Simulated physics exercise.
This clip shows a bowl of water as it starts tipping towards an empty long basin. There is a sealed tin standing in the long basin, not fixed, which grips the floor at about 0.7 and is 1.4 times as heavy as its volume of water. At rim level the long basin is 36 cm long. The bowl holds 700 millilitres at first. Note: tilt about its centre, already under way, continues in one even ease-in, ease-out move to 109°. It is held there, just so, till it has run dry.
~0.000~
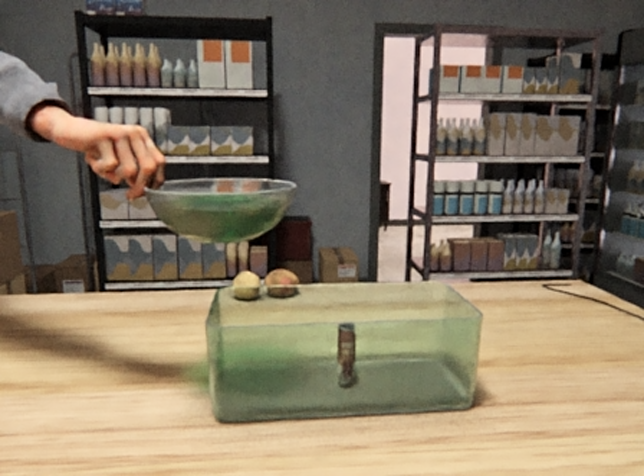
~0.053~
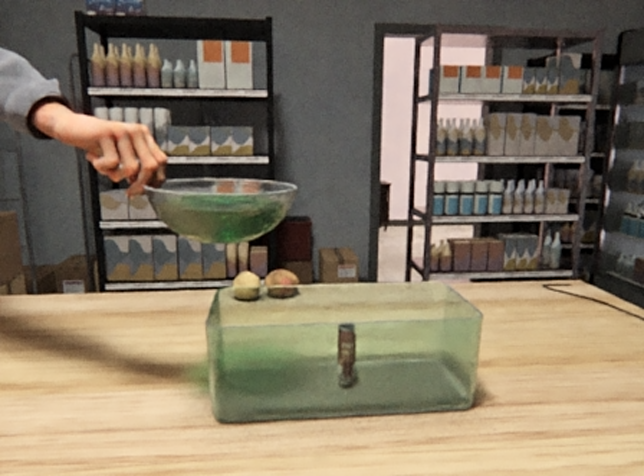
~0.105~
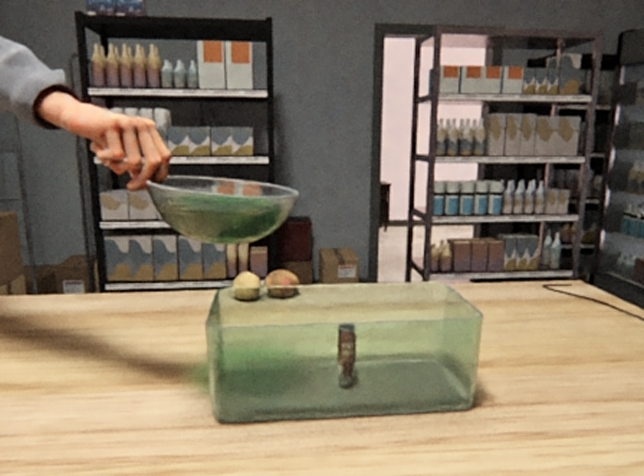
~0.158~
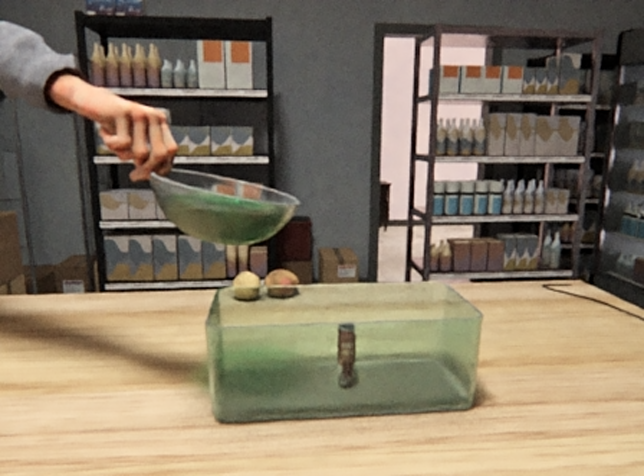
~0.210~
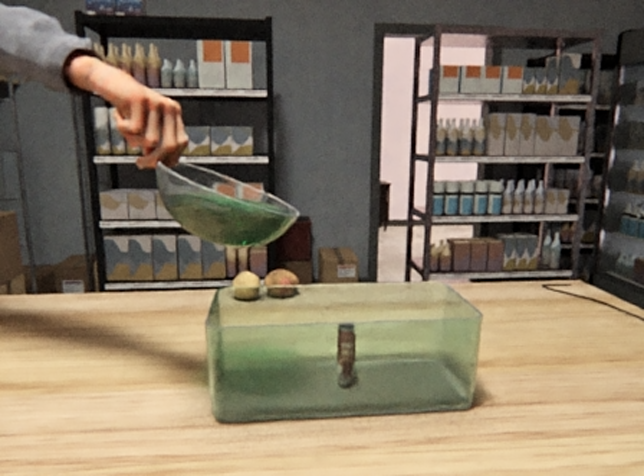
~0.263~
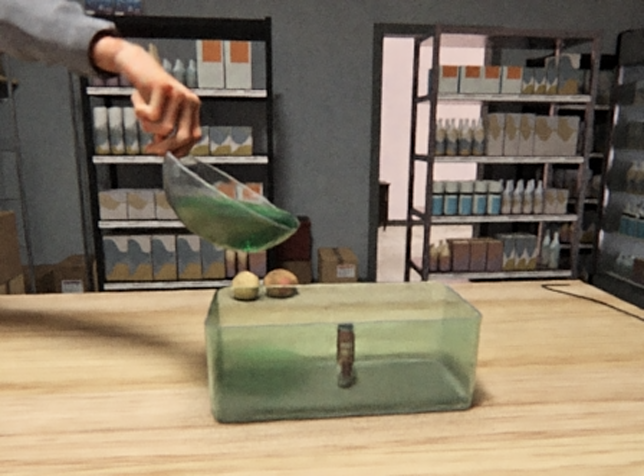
The video shows a hand holding a clear glass bowl of green-tinted water above a long glass basin on a wooden table, with two small round objects nearby, then steadily tilting the bowl down to the right.
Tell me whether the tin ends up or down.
Down.
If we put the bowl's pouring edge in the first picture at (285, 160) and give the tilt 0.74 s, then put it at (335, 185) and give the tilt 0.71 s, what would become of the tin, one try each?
Run one: It tumbles. Run two: It does not tip.
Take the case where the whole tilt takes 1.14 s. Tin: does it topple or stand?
The tin stays on its base.
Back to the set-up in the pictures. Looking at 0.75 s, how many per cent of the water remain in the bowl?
Near 0 in a hundred.
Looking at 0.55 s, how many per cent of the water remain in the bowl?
Around 2 in a hundred.
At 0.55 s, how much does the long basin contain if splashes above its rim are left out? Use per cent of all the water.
About 82 per cent.
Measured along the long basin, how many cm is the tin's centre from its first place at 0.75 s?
Measured centre to centre, about 4 cm.
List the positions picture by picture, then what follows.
Tilt 0°; pouring edge (295, 187); surface from (157, 203) to (288, 202); the long basin's rim runs from (212, 307) to (463, 299); the tin's top is at (347, 329), in the first frame.
Tilt 2°; pouring edge (296, 189); surface from (157, 203) to (288, 204), in the second frame.
Tilt 6°; pouring edge (298, 195); surface from (159, 200) to (289, 206), in the third frame.
Tilt 13°; pouring edge (299, 203); surface from (162, 198) to (291, 210), in the fourth frame.
Tilt 22°; pouring edge (298, 215); surface from (167, 197) to (295, 213), in the fifth frame.
Tilt 33°; pouring edge (295, 229); surface from (173, 199) to (288, 215); 3 per cent is over the edge, in the sixth frame.
Then, 0.55 s in, the tilt is 95° and 2 per cent is still to pour; the tin stands where it began.
Then, 0.75 s in, the tilt is 109° and 0 per cent is still to pour; the tin leans 31°.
Then, 0.97 s in, the tilt is 109° and 0 per cent is still to pour; the tin lies on its side.
Then, 1.21 s in, the tilt is 109° and 0 per cent is still to pour; the tin lies on its side.
Finally, the tin lies on its side.
